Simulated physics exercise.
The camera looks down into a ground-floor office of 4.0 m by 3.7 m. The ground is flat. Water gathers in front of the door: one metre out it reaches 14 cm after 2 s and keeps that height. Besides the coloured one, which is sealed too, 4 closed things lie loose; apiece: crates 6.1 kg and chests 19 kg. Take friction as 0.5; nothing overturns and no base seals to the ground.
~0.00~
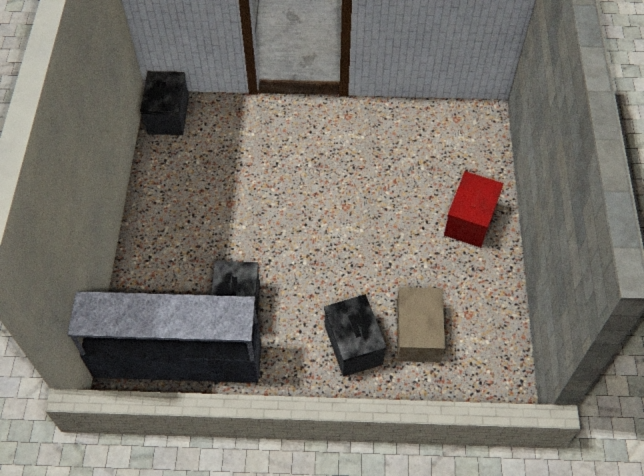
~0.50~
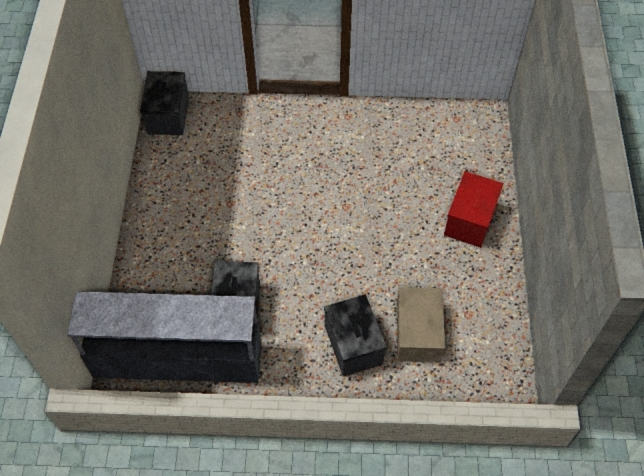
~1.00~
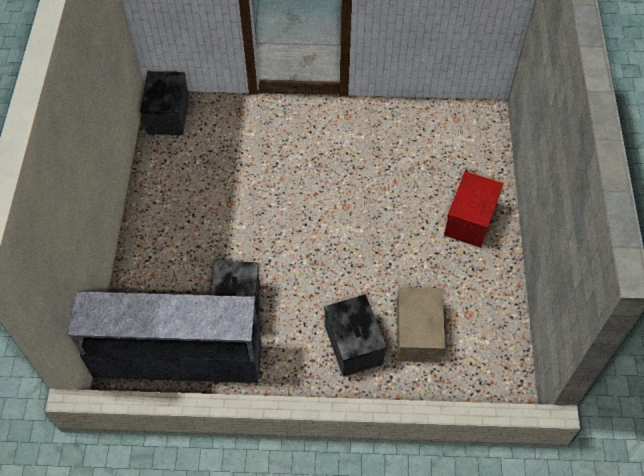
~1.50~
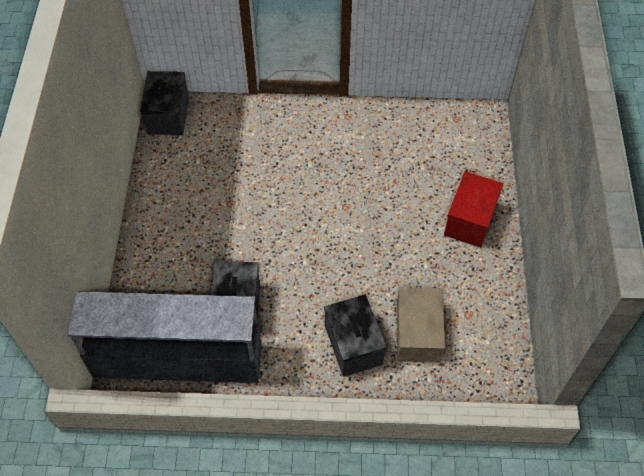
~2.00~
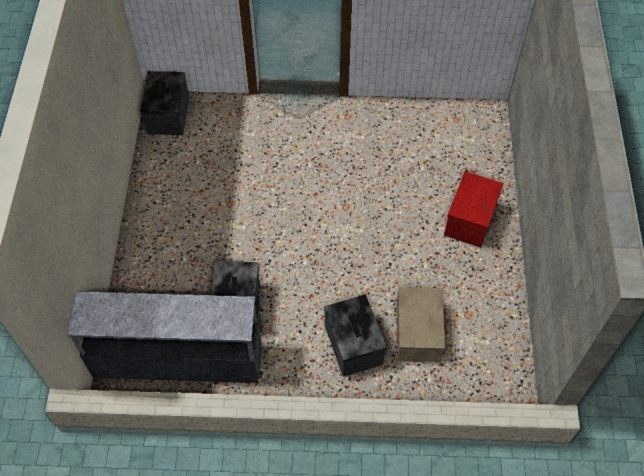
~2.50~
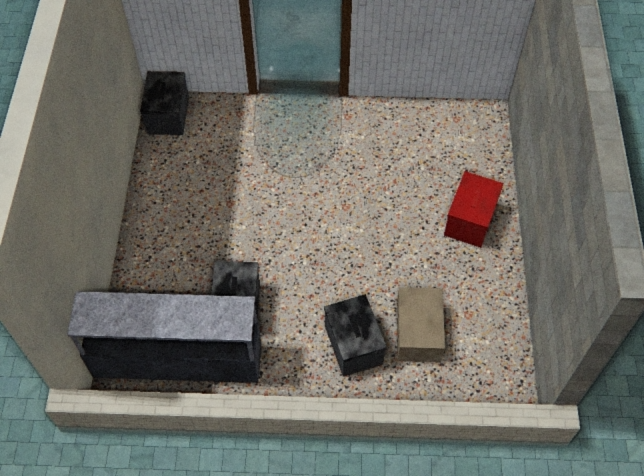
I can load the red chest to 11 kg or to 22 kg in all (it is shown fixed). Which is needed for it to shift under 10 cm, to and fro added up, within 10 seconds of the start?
Verdict: The smaller load will do.
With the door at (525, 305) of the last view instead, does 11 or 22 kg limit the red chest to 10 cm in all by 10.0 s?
Then the lower weight is enough.
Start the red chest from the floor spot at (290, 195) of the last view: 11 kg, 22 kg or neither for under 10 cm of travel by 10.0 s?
It takes the larger.
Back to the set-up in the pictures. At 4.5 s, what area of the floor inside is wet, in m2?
Some 9.0 m2.
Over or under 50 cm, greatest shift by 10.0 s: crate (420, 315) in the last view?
Answer: Over.
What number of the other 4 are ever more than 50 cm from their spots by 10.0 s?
That makes 1.
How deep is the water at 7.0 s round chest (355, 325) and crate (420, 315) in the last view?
About 3 and 2 cm.
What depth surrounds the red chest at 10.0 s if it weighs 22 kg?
About 3 cm.
After 3.5 s the red chest would be 0 cm from its start with 11 kg and 0 cm from its start with 22 kg; 0 cm of water round it then.
After 4.5 s the red chest would be 0 cm from its start with 11 kg and 0 cm from its start with 22 kg; 1 cm of water round it then.
After 7.0 s the red chest would be 0 cm from its start with 11 kg and 0 cm from its start with 22 kg; 1 cm of water round it then.
After 10.0 s the red chest would be 0 cm from its start with 11 kg and 0 cm from its start with 22 kg; 3 cm of water round it then.
